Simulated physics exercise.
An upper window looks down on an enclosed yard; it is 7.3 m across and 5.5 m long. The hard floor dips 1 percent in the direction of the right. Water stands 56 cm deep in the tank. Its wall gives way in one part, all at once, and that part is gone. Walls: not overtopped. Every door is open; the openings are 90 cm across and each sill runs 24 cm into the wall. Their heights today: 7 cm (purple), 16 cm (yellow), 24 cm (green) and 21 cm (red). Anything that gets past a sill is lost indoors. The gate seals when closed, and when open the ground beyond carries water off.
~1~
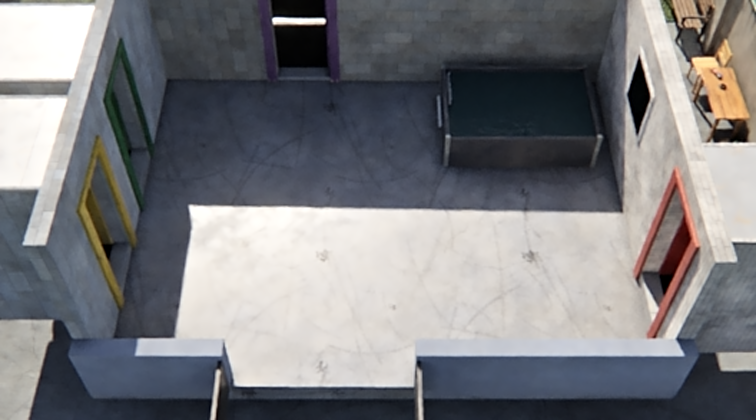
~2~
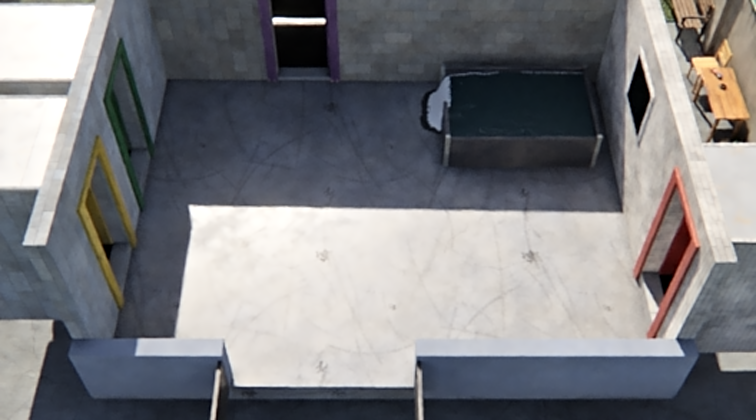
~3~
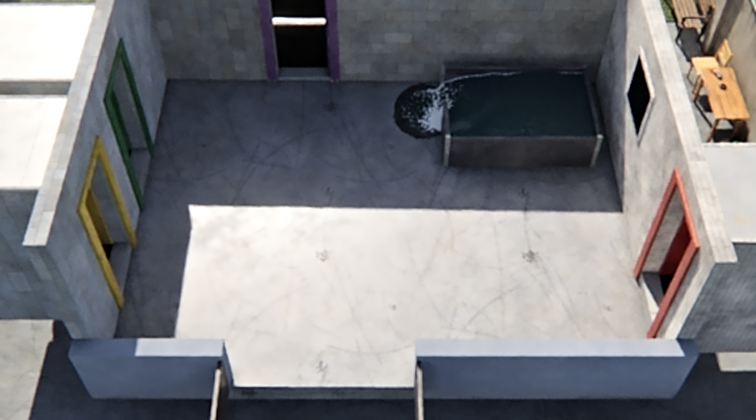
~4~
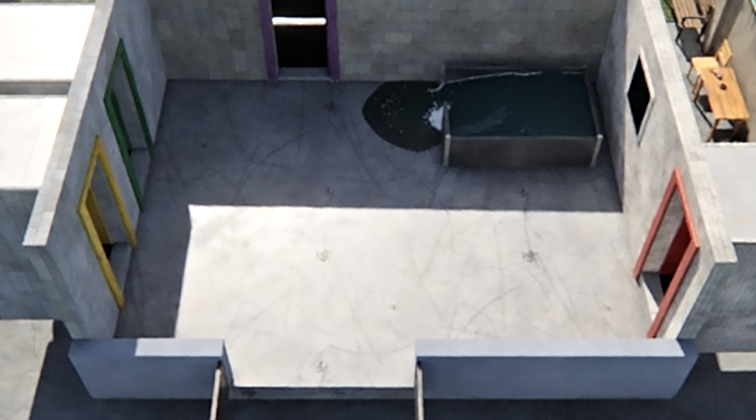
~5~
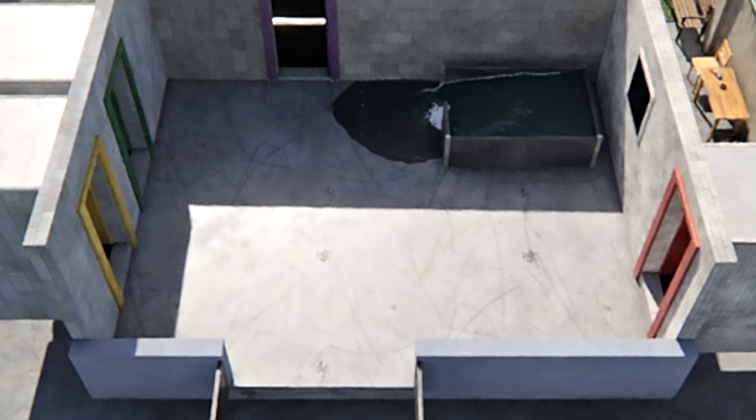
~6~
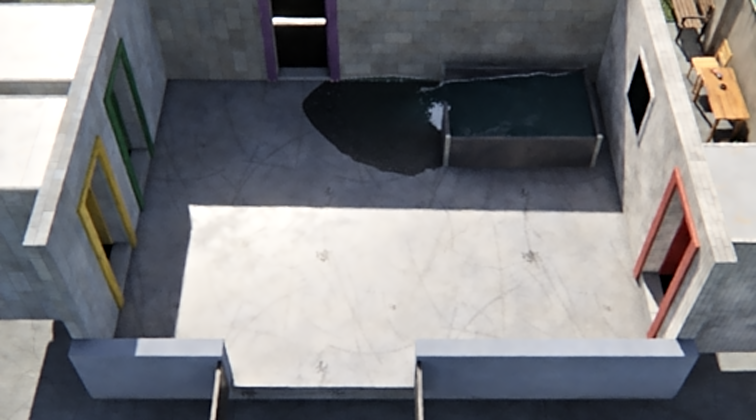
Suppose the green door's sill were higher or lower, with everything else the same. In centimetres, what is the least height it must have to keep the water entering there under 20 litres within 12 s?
9.5 cm.
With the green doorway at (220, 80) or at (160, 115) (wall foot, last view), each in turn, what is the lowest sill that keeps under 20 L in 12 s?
Around 8.5 and 18 cm respectively.
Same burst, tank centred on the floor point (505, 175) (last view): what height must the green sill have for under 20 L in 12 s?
Then about 9.5 centimetres at the least.
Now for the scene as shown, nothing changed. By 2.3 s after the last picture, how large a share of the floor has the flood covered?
I'd say near 35 percent.
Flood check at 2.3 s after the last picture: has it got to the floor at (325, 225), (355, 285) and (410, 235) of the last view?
First wet through, second bone-dry, third bone-dry.
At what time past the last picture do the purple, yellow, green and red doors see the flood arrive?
Purple 0.1 s, yellow 2.6 s, green 1.8 s, red 9.0 s.
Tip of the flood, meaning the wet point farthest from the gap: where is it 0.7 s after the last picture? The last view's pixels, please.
Near pixel (210, 83).
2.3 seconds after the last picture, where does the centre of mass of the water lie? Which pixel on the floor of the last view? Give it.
The centre of all the water is around (403, 128).
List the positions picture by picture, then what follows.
In the first picture, still water, 56 cm deep, in the tank at (518, 105); the green door at (132, 136) is dry.
In the second picture, water pours out at (445, 103) and has run 0.3 m, to (428, 126); about 8 cm deep outside, 56 cm at the back.
In the third picture, the front is at (402, 123), 0.7 m from the gap at (445, 105); 0.6 m2 of floor is wet, 56 cm left at the back.
In the fourth picture, water pours out at (445, 105) and has run 1.2 m, to (369, 115); about 6 cm deep outside, 56 cm at the back.
In the fifth picture, the gap is at (445, 105), the front 1.7 m out at (340, 115); the back of the tank holds 56 cm.
In the sixth picture, the front is at (311, 112), 2.2 m from the gap at (445, 105); 3.1 m2 of floor is wet, 56 cm left at the back; 2.9 m in a straight line remain to the green door at (132, 136).
Then, 0.7 s after the last picture water covers 20 % of the floor, deepest (29 cm) near (434, 107); it has not reached the green door.
Then, 2.3 s after the last picture water covers 35 % of the floor, deepest (24 cm) near (184, 105); 15 cm at the green door, 0 litres in over its 24 cm sill.
Then, 11.3 s after the last picture water covers 90 % of the floor, deepest (9 cm) near (638, 371); 3 cm at the green door, 0 litres in over its 24 cm sill.
At the green door as built, the water peaked near 16 cm, 2.1 s after the last picture.
With a sill of 8.5 cm, 27 litres would have come in within the 12 s; with 11.5 cm, 10 litres. So under 20 litres takes about 9.5 cm.
